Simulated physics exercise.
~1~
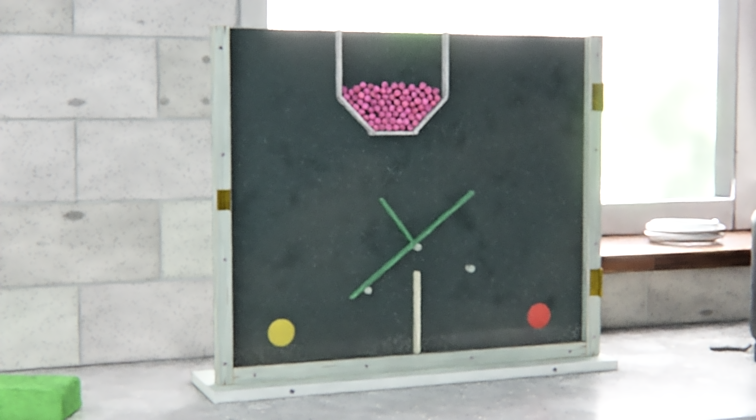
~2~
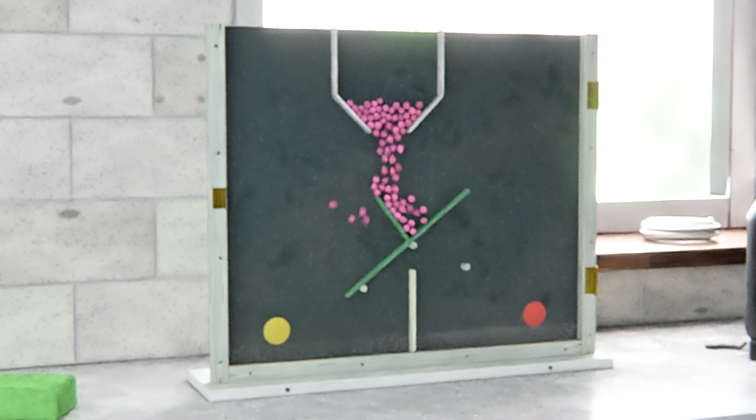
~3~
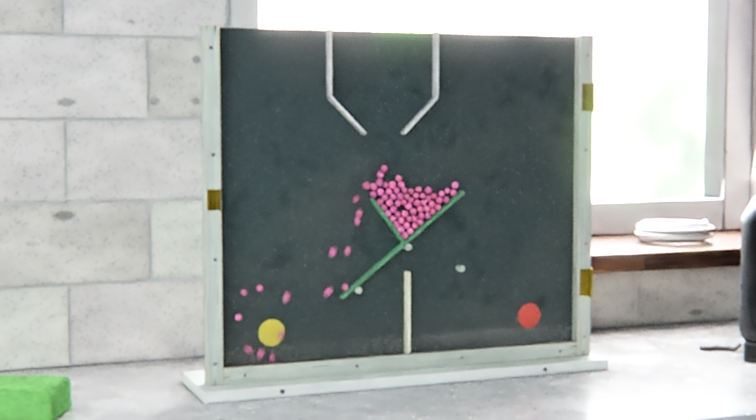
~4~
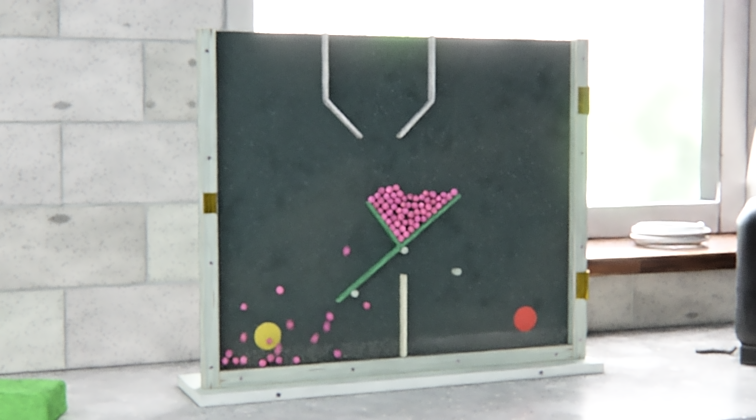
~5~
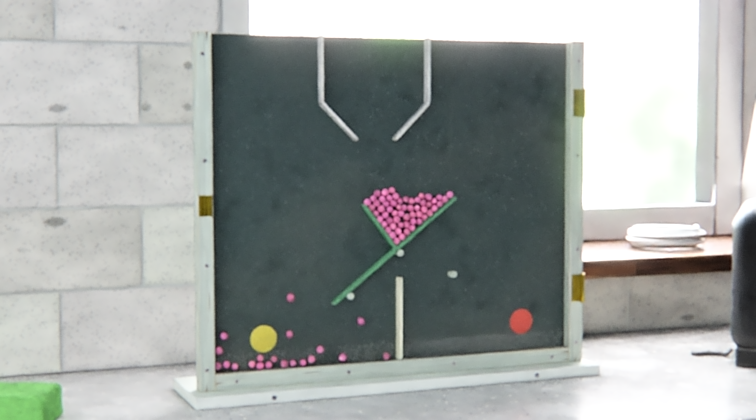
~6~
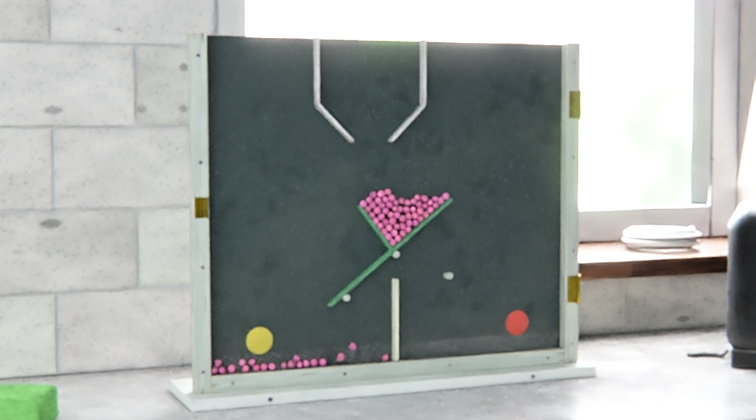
Pink beads pouring from a hopper onto a tilted green tray, some spilling left to the yellow-sticker bin, most staying heaped on the tray.
